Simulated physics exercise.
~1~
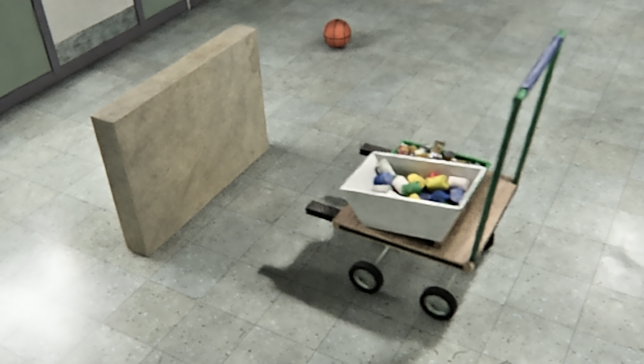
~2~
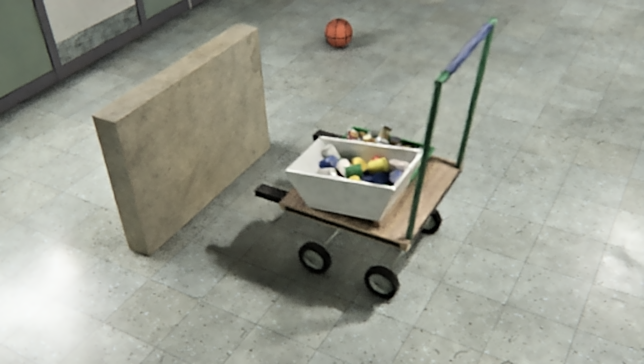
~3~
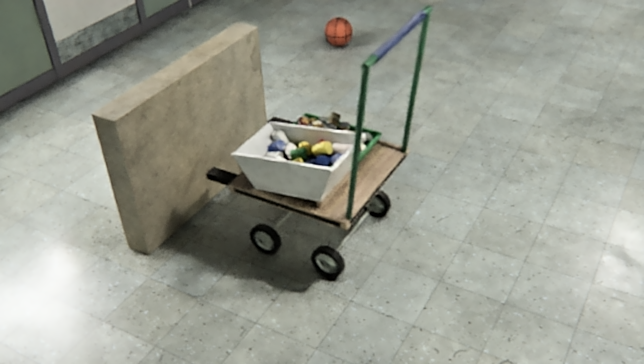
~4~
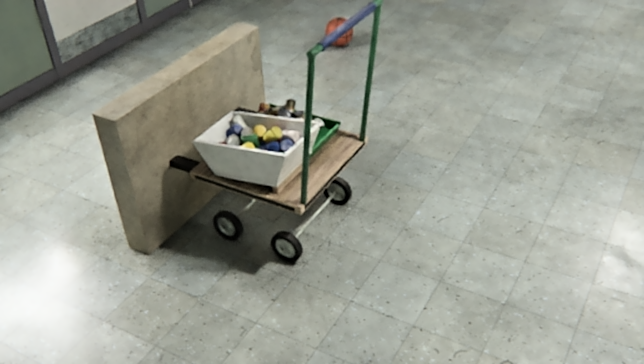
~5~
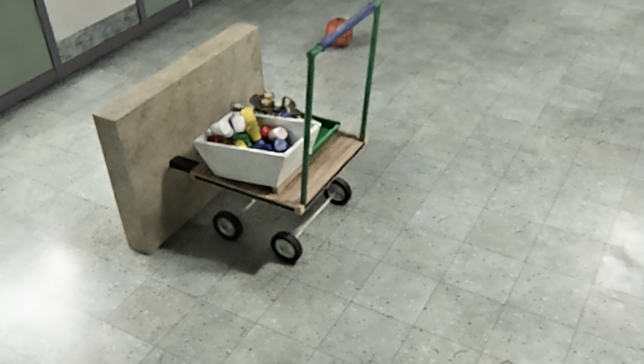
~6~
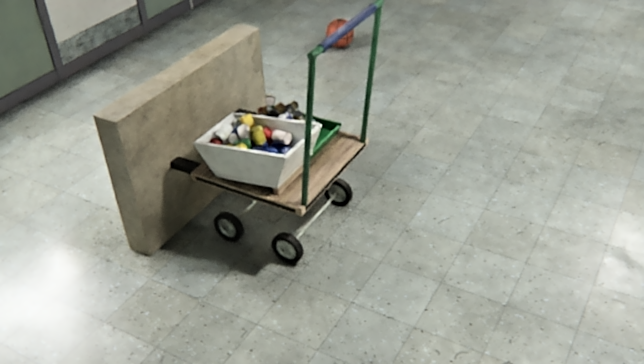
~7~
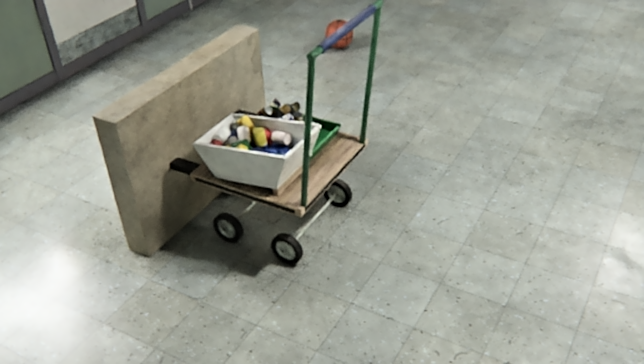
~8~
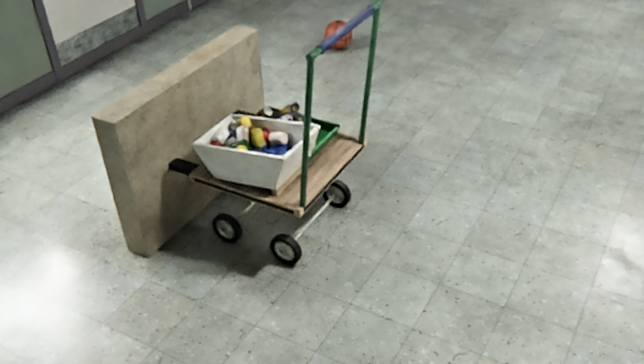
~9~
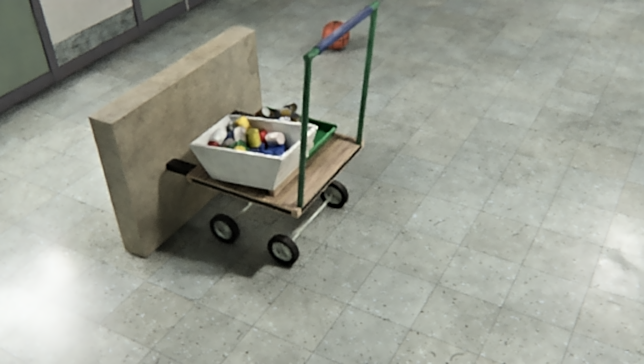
On a tiled floor, a trolley carrying a white container and a green container of small jars and tins rolls left until its front buffers meet a standing slab-like wall; the loose goods shift and tumble, then the trolley rests against the wall with the white container still full.
